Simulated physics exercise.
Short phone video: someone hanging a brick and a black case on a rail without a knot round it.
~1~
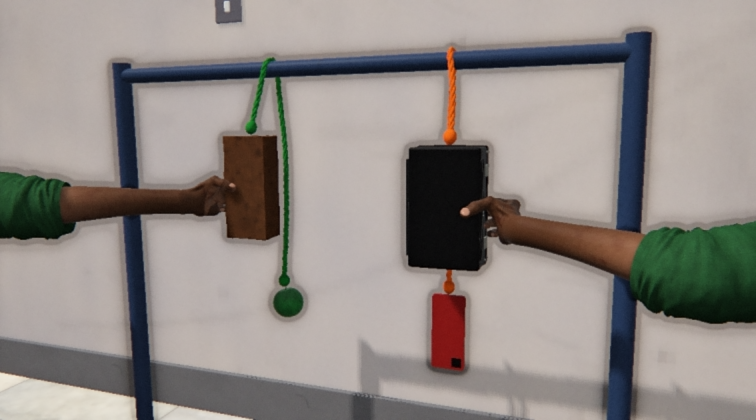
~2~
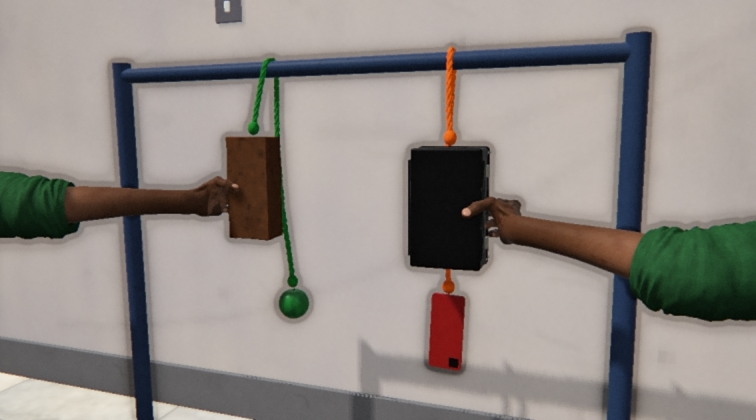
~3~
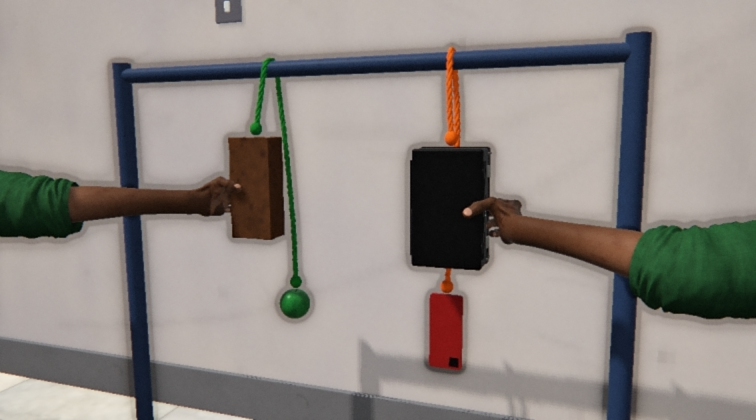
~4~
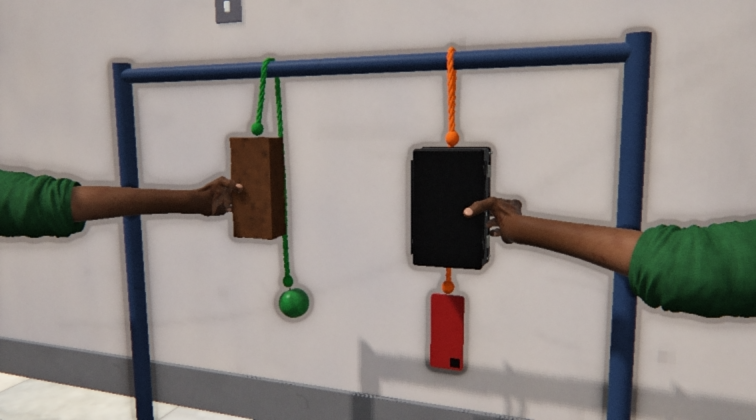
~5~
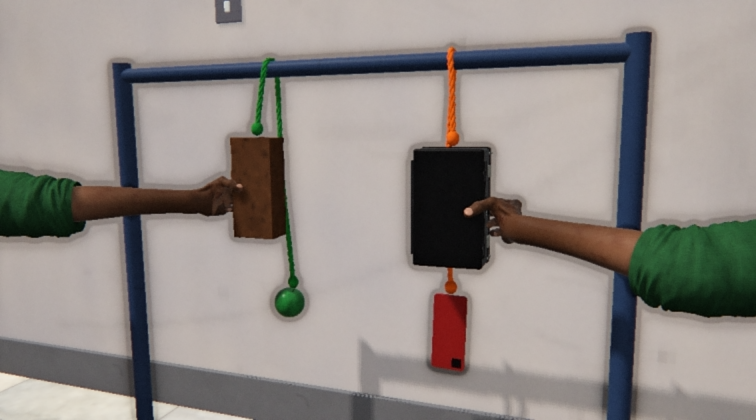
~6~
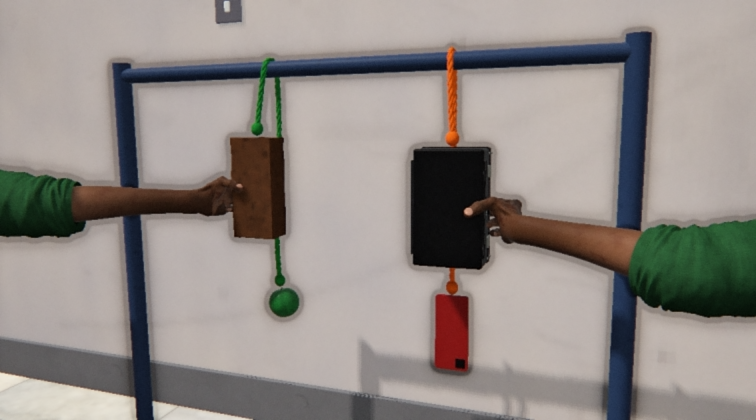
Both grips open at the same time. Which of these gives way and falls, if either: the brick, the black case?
Looking at each: The brick falls, the black case falls.
Then, 0.36 s on from there, brick dropping near (268, 311); black case dropping near (449, 308).
Then, 0.68 s on from there, brick on the floor; black case on the floor.
In the end, brick on the floor; black case on the floor. The brick drops and the black case pulls its rope through.
